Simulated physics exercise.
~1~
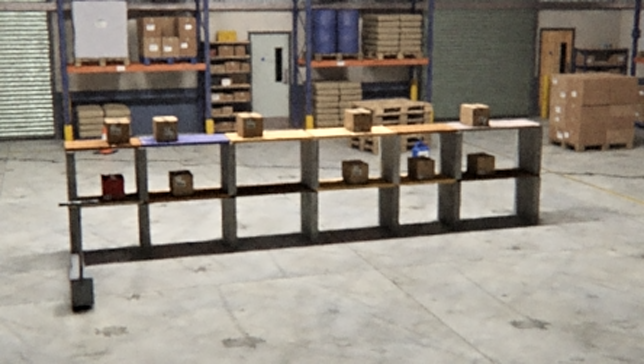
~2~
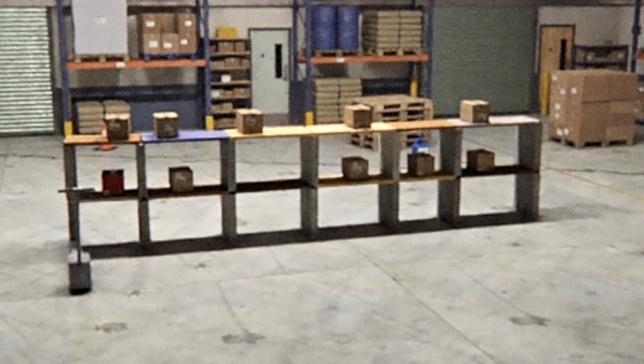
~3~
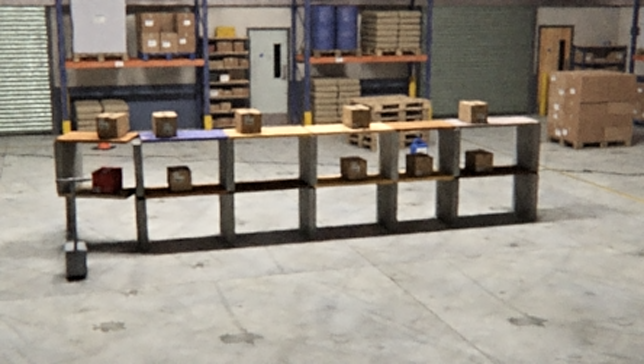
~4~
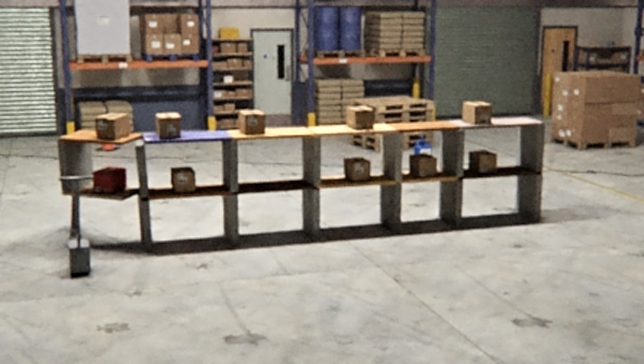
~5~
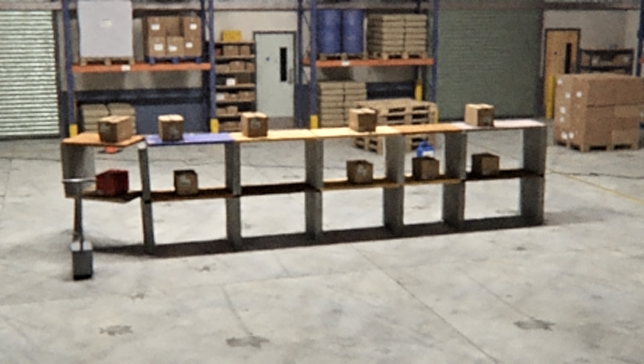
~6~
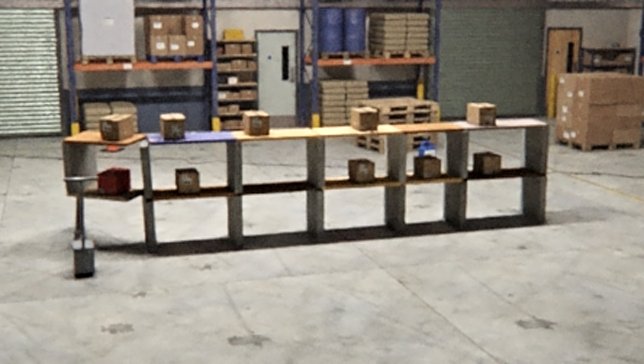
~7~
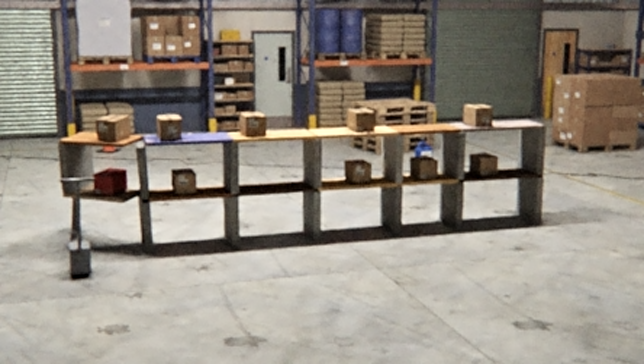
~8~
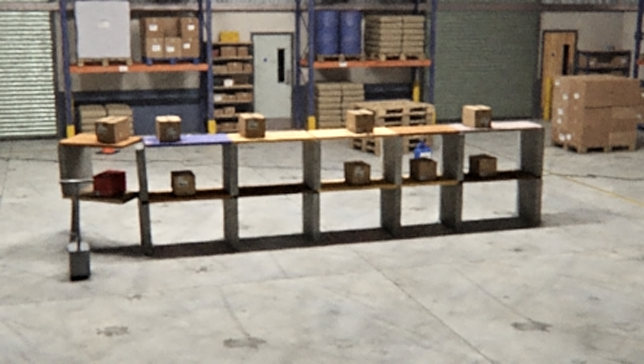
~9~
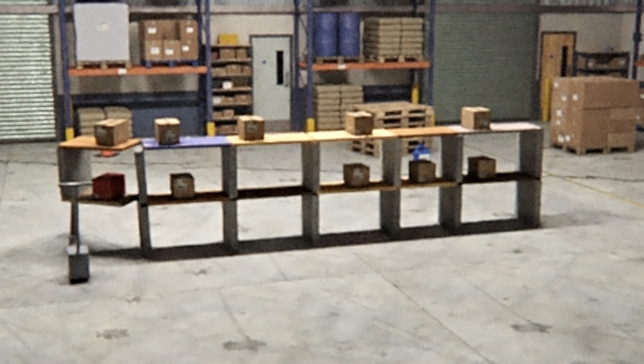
Long two-tier board shelving standing in a warehouse as a low jack nudges the left end, tilting boards slightly, with nothing falling.
